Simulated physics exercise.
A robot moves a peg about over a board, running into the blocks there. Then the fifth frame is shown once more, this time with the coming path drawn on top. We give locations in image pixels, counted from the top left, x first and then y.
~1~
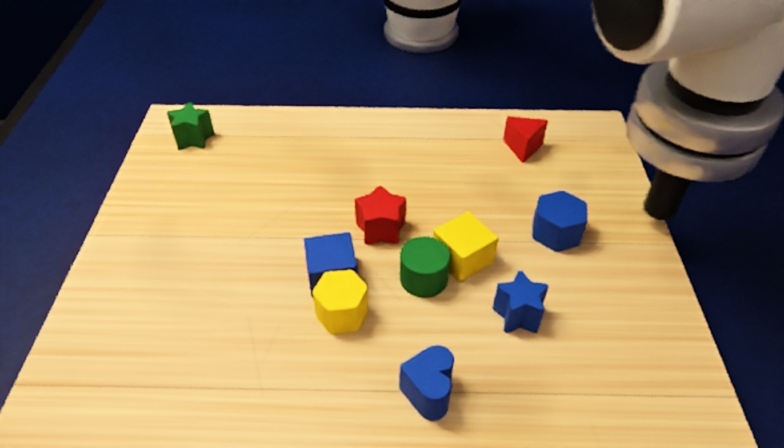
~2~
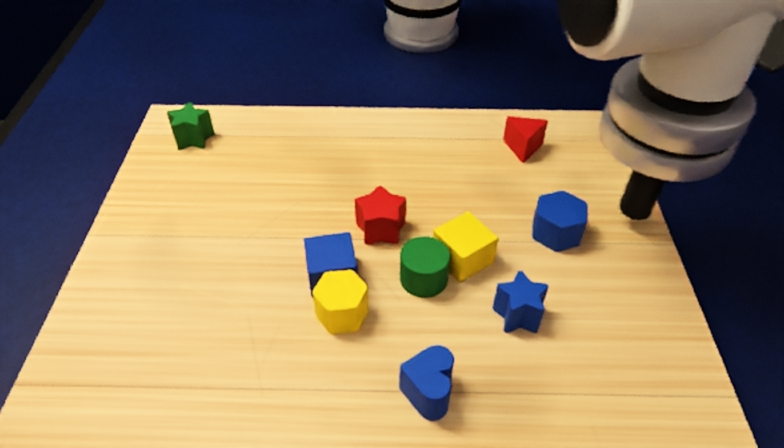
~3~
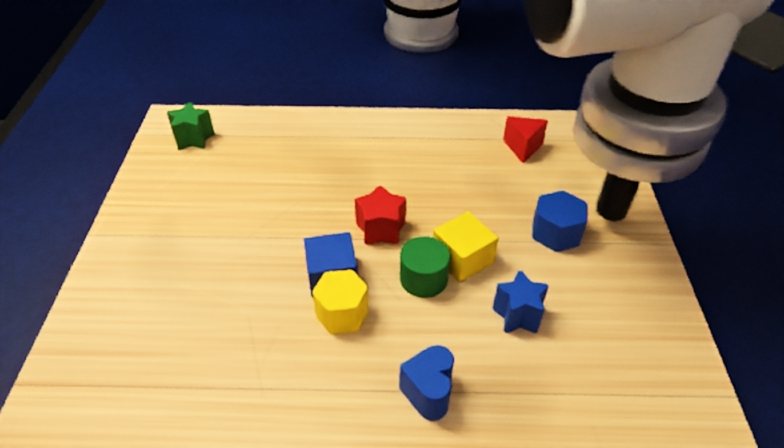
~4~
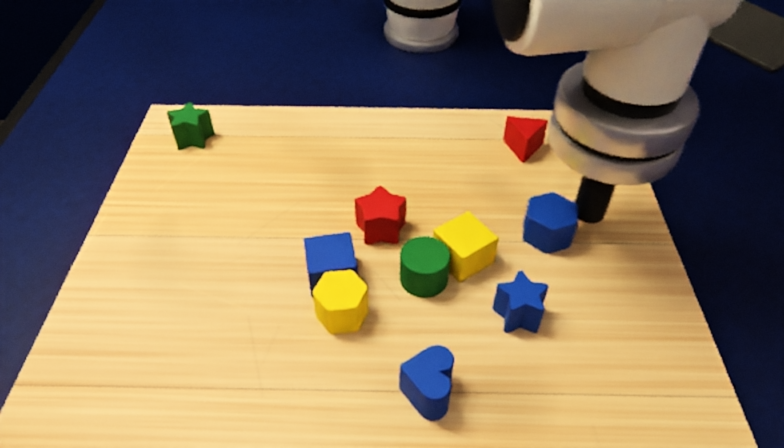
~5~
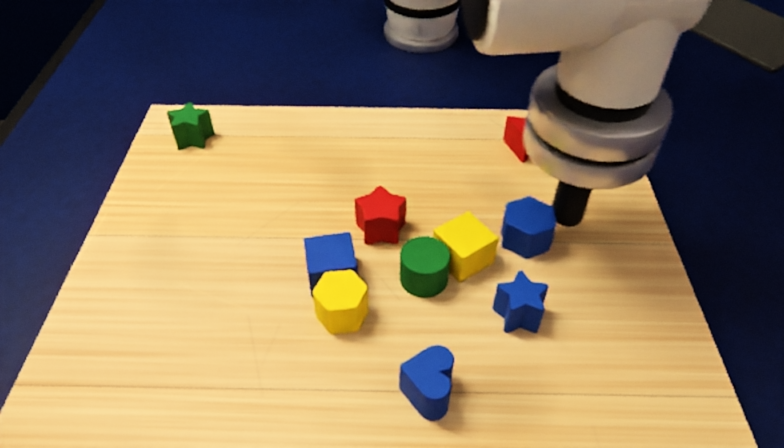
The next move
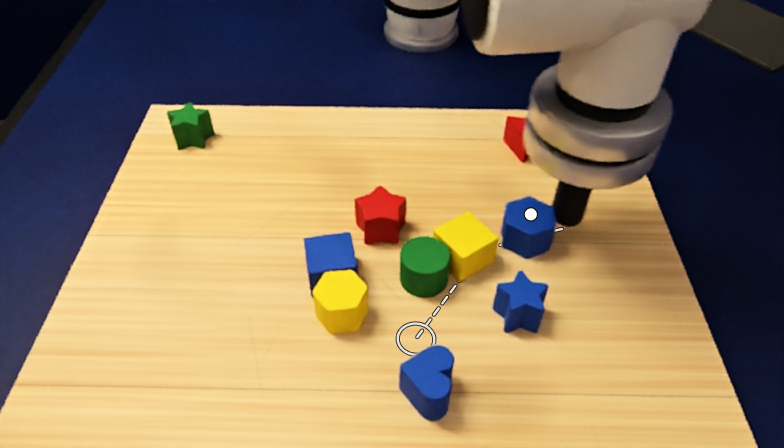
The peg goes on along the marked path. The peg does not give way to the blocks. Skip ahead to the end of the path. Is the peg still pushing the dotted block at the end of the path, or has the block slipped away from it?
It stays ahead.
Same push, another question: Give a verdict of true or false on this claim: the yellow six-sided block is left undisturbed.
That is false.
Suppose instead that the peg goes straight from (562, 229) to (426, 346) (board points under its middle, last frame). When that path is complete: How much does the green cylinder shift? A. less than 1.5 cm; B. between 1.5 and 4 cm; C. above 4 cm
I'll go with C - above 4 cm.
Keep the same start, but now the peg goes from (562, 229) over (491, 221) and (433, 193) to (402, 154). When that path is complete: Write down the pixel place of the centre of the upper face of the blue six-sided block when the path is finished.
I'd guess (463, 216).
Path on the board, from (562, 229) over (500, 245) and (456, 286) to (416, 339); the dot is on the blue six-sided block.
On the path given first. One third of the way, peg at (501, 234); yellow six-sided block at (336, 291); green cylinder at (380, 270); yellow four-sided block at (427, 255), turned 15° clockwise; blue six-sided block at (470, 239), turned 25° anticlockwise.
Two thirds of the way, peg at (457, 274); yellow six-sided block at (267, 312), turned 35° clockwise; green cylinder at (320, 310); yellow four-sided block at (374, 301), turned 15° clockwise; blue six-sided block at (422, 281), turned 25° anticlockwise.
At the end, peg at (417, 327); yellow six-sided block at (213, 314), turned 65° clockwise; green cylinder at (258, 334); yellow four-sided block at (314, 342), turned 30° clockwise; blue six-sided block at (371, 333).
